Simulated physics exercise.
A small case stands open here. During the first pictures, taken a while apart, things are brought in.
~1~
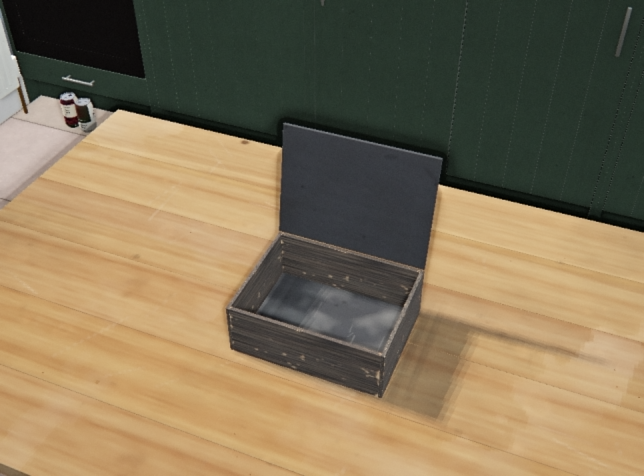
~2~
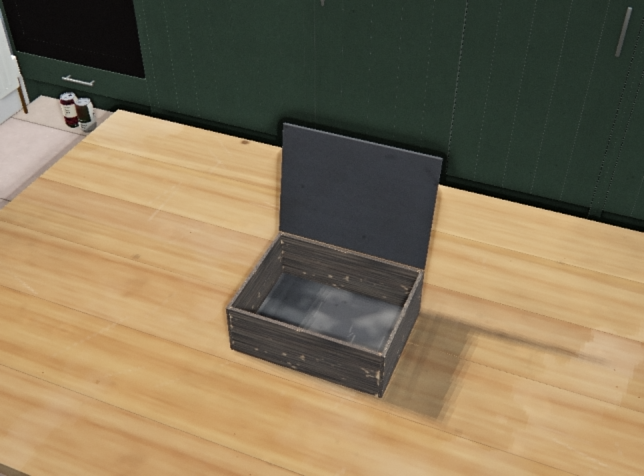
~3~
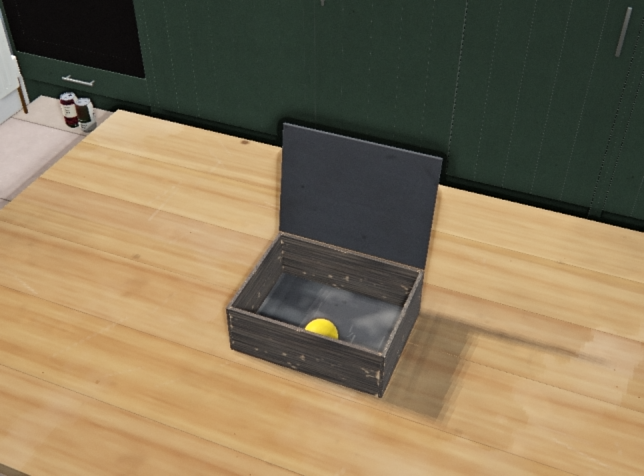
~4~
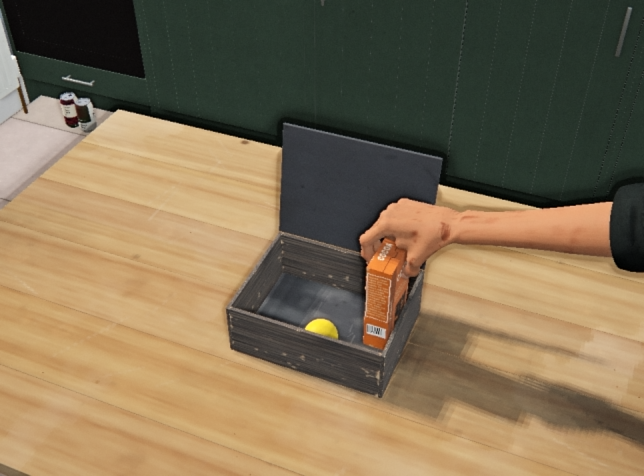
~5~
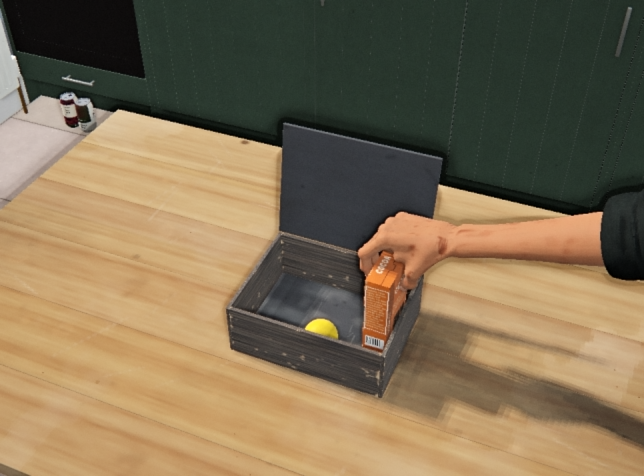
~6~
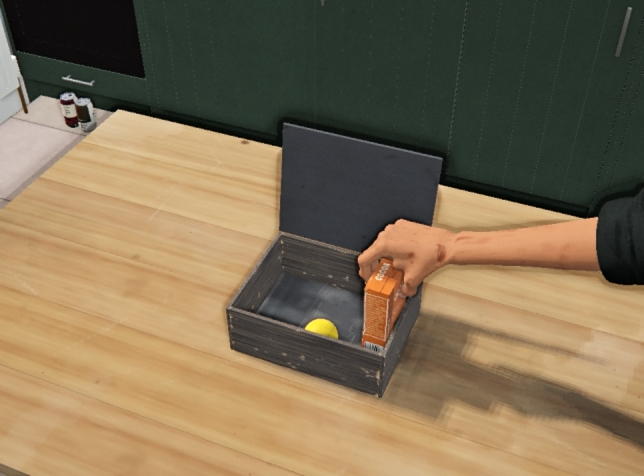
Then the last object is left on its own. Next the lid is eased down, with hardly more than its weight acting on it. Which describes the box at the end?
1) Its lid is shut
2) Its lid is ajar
The answer is 2.
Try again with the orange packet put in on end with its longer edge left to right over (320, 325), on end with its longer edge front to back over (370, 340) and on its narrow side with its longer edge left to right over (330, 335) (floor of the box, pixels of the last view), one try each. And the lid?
Open; open; shut.
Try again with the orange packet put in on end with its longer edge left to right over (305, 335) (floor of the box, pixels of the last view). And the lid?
Result: Lid drops fully.
Then, 1.10 s past the last view, lid starting down.
Then, 1.60 s past the last view, lid 60° above the rim.
Then, 3.60 s past the last view, lid 52° above the rim.
Finally, lid 52° above the rim; both still in place. Final places as the last picture's camera would see them, orange packet near (384, 310).
